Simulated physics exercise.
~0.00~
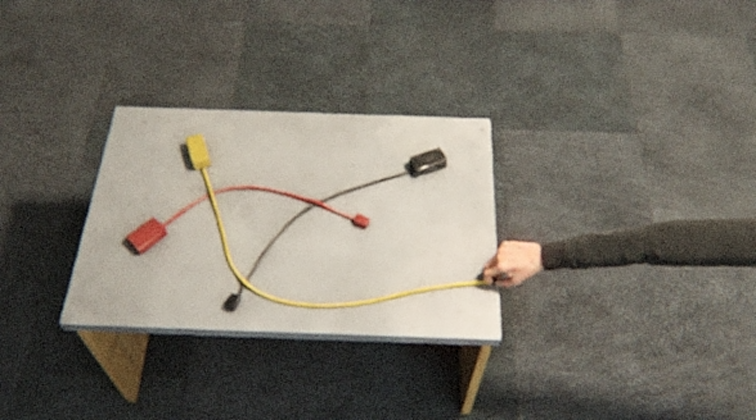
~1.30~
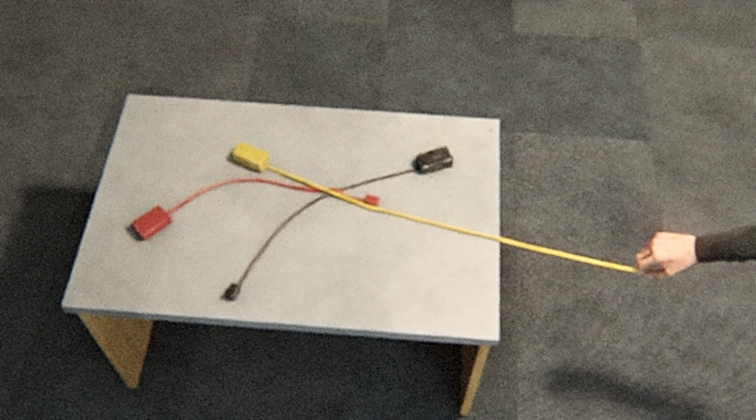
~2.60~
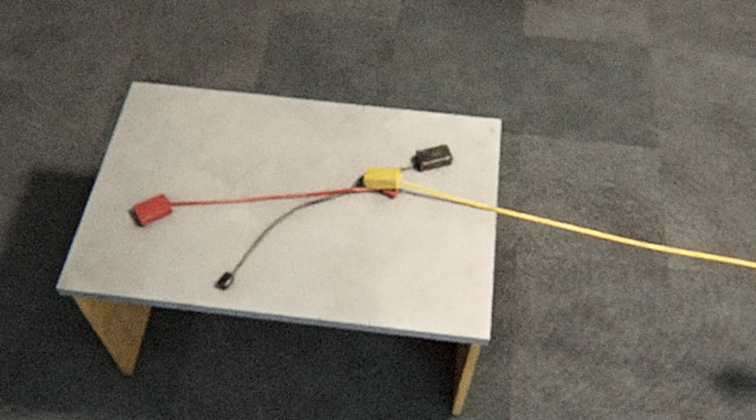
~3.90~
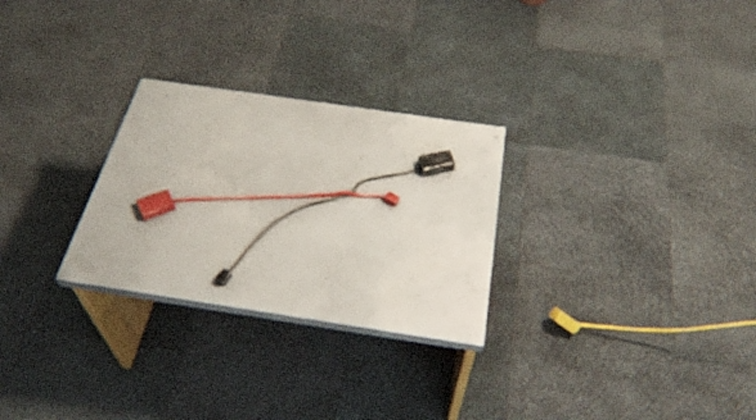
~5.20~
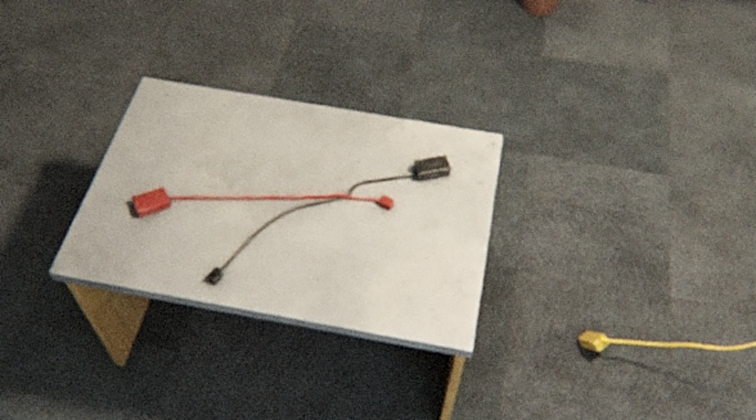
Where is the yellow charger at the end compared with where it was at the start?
At the start it sat on the table near the far left corner, and at the end it was on the floor to the right of the table.
